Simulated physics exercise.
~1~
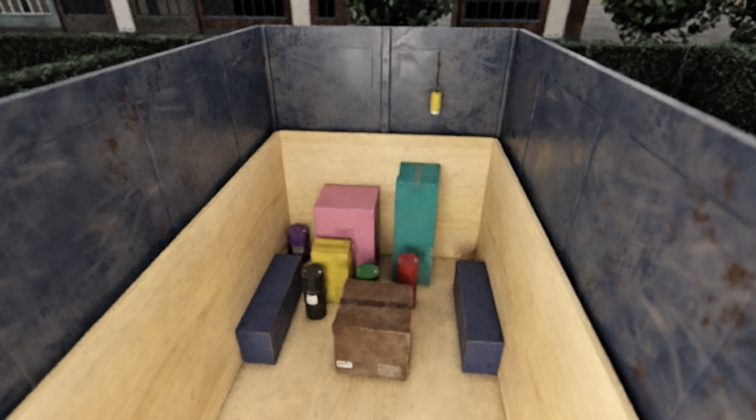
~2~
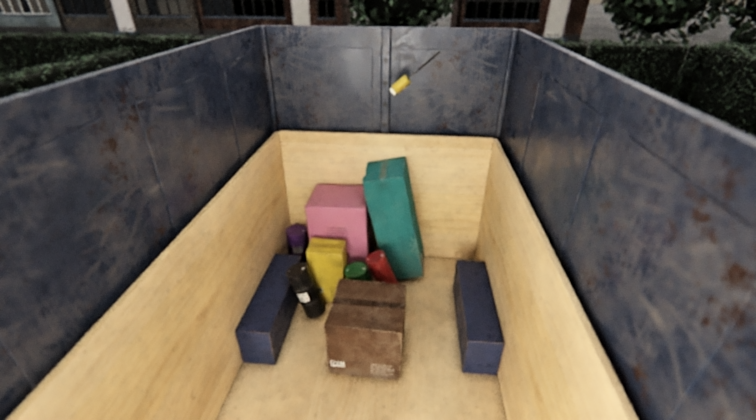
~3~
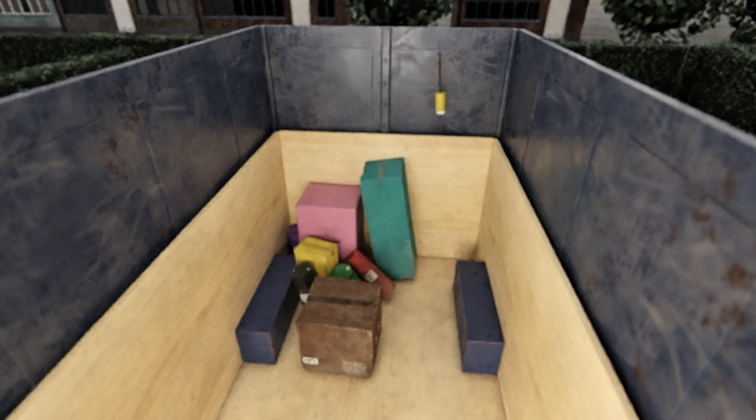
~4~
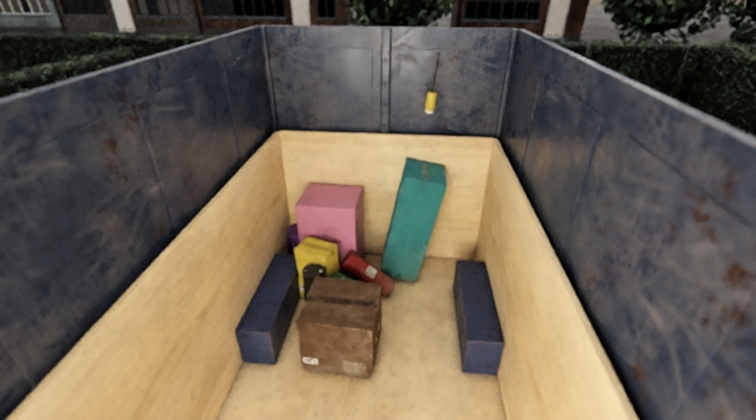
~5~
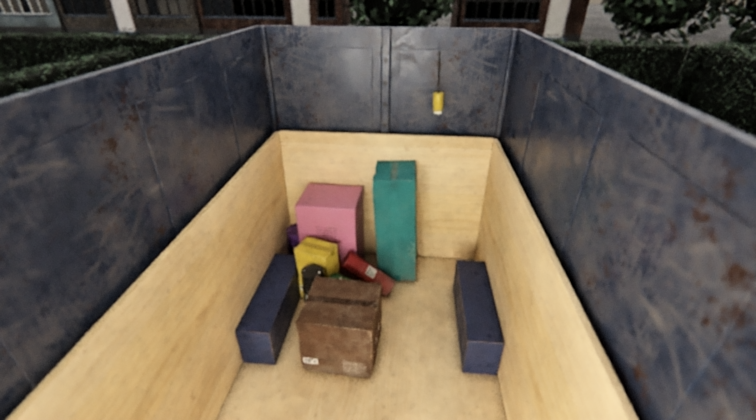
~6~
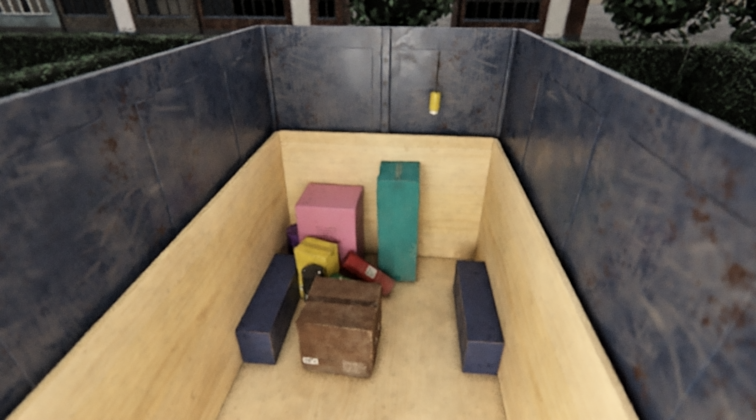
A turquoise box tilts left, rocks back and settles upright while a red canister topples.
